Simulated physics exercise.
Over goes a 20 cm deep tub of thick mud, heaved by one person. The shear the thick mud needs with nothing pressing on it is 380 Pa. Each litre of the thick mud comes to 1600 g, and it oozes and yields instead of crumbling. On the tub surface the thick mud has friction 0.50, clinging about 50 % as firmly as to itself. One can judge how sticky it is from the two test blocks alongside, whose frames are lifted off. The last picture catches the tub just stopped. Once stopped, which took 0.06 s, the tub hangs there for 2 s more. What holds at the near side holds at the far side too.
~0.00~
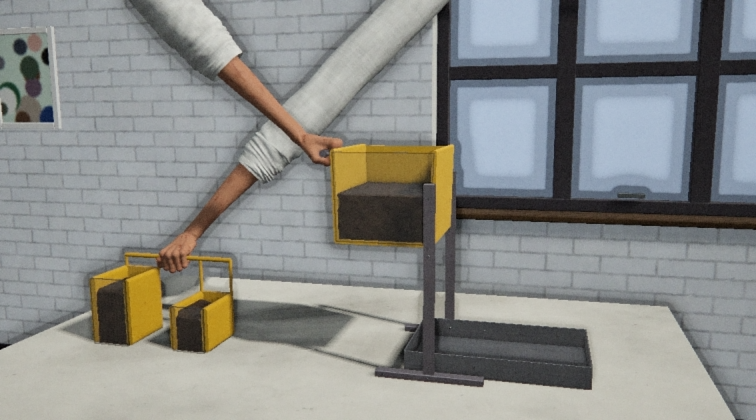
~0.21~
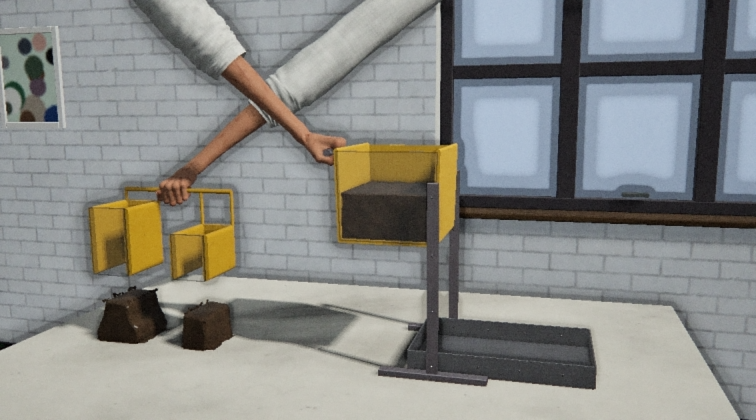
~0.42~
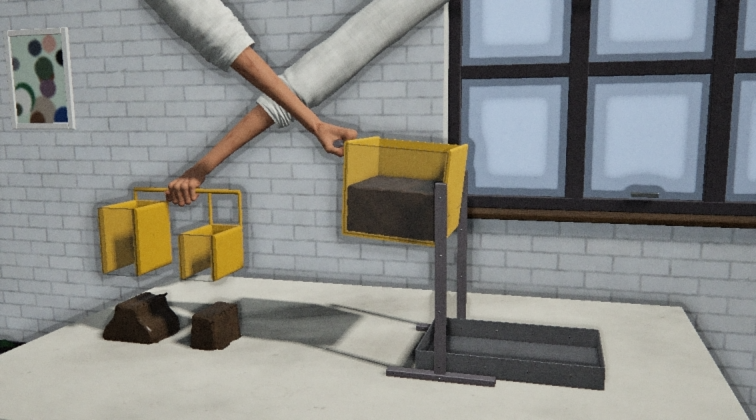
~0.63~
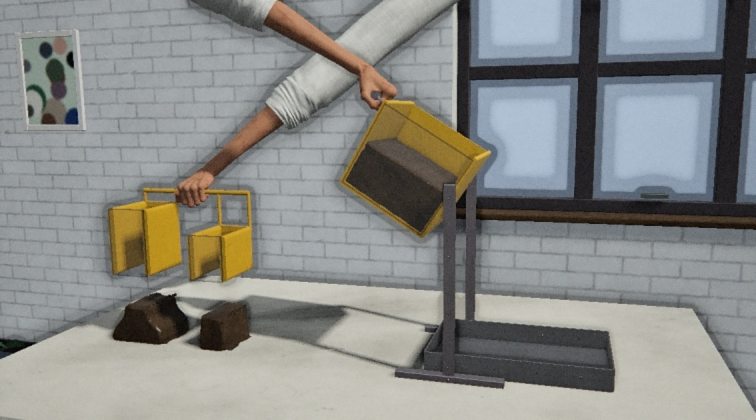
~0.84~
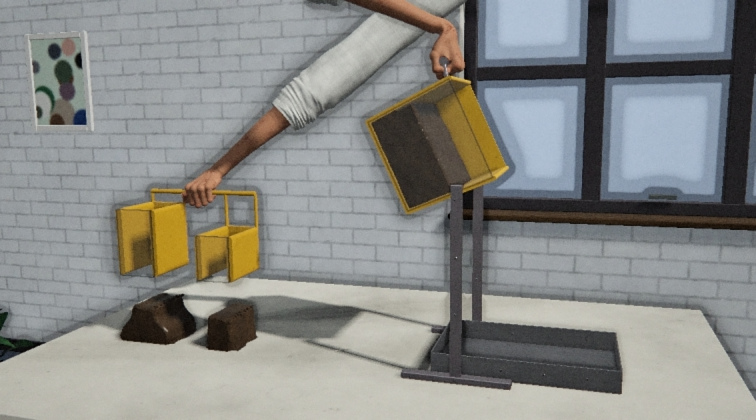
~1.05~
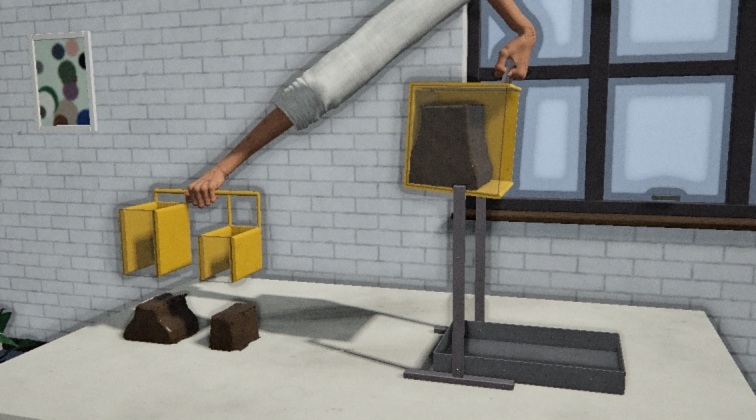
Hands lift holders off two mud blocks, then turn a mud tub rightward onto its side.
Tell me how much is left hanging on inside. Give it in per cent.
Roughly 50 % is left.
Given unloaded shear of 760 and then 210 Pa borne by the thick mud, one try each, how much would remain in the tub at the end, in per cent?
70 %, then 40 %.
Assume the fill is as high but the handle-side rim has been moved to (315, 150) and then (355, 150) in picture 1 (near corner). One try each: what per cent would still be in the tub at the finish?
Respectively 40 % and 70 %.
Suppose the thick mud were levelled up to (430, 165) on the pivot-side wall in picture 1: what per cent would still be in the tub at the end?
30 %.
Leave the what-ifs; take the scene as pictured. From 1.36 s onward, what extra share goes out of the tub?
9 %.
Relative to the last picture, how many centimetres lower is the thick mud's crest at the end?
Roughly 11 cm.
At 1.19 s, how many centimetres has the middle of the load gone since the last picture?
Shift: Roughly 6 cm.
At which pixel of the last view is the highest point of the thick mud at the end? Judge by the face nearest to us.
About (438, 158).
By 1.19 s, the tub is at 94 degrees and holds 93 %.
By 1.36 s, the tub is at 94 degrees and holds 59 %.
By 1.53 s, the tub is at 94 degrees and holds 50 %.
By 1.70 s, the tub is at 94 degrees and holds 50 %.
By 3.05 s, at the end, the tub is at 94 degrees and holds 50 %.
